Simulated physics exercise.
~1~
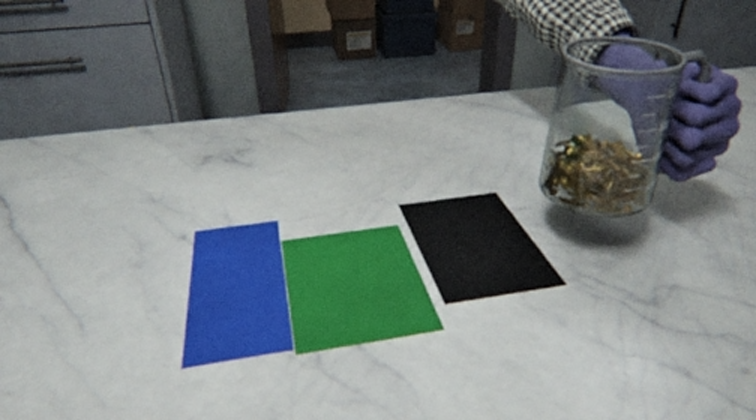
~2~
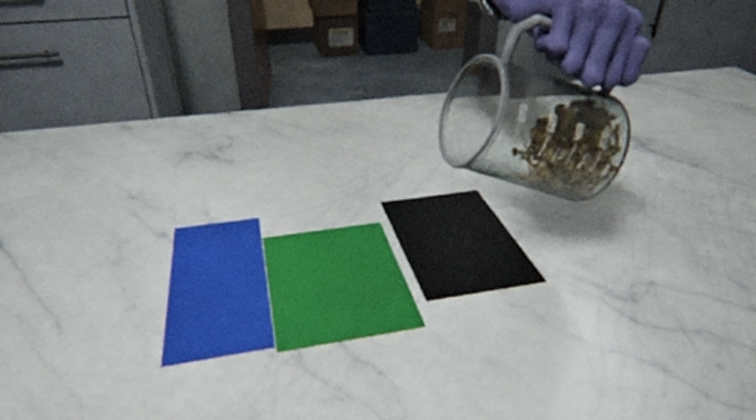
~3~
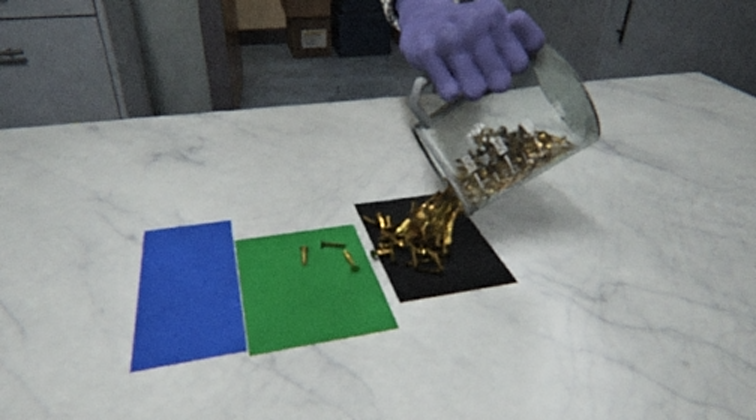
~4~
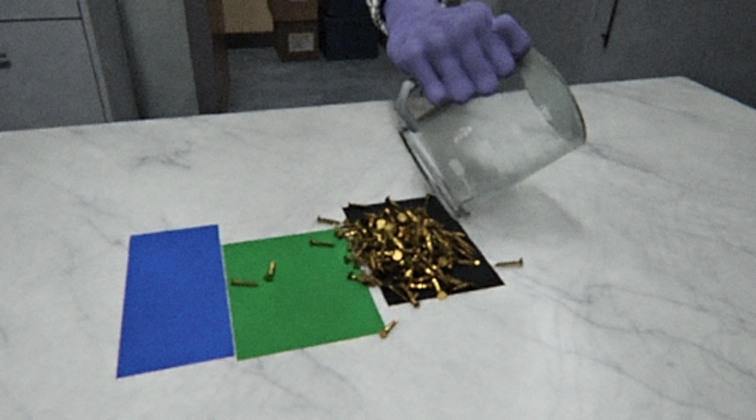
A glass jug holding brass-coloured screws is held by a purple-gloved hand at the right of a pale marbled table, seen from slightly above, with grey cabinets and boxes behind. Blue, green and black mats lie side by side from left to right. The hand moves the jug left and tips it onto its side, then tilts it further until screws pour onto the black mat, a few landing on the green. The jug empties and stays tipped. Most screws end heaped on the black mat, with a few on the green mat and the bare table.
